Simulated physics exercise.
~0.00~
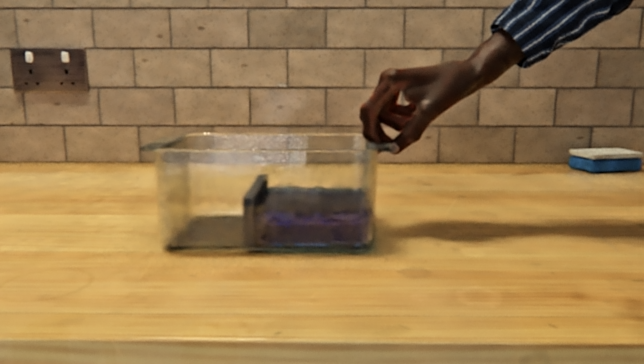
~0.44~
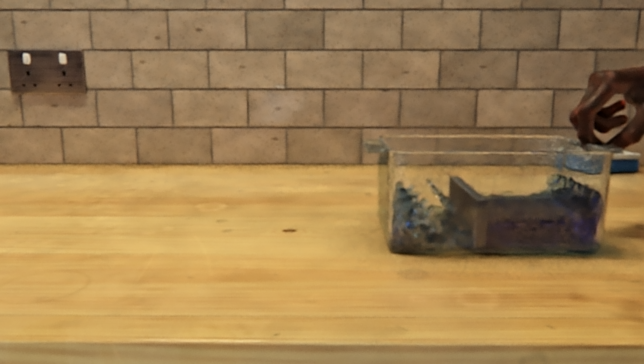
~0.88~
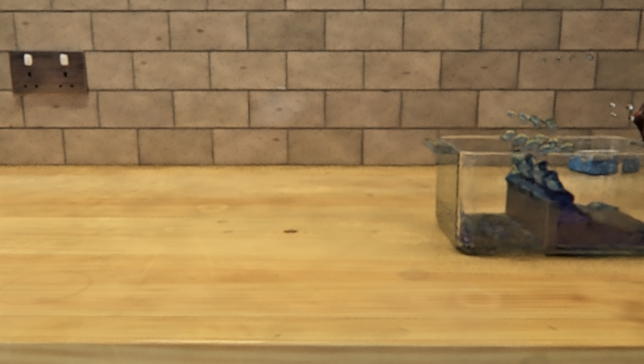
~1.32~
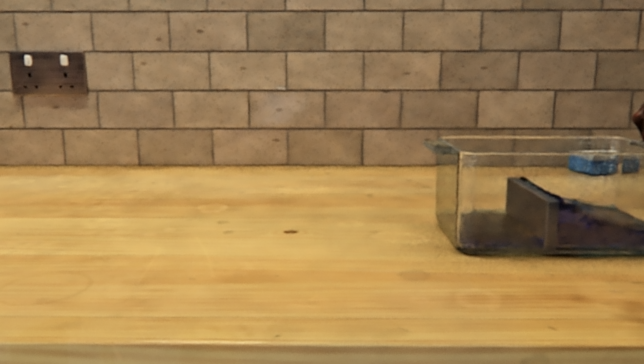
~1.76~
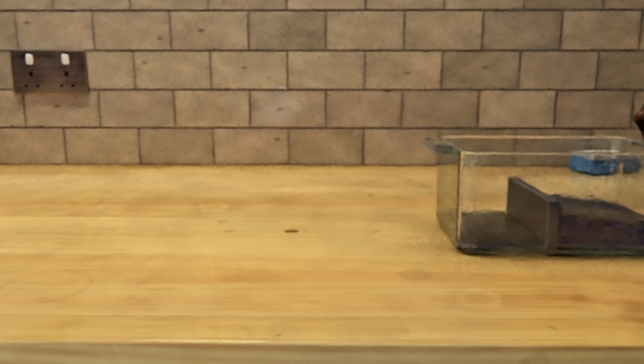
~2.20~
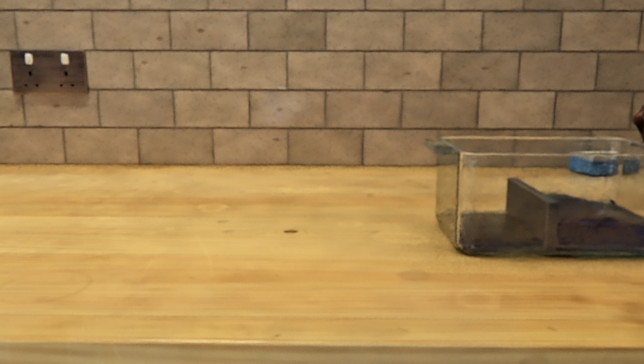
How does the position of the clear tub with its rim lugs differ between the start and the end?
At the start the tub and its lugs are left of the middle of the worktop, and by the end they are far over to the right, with the tub partly out of view.
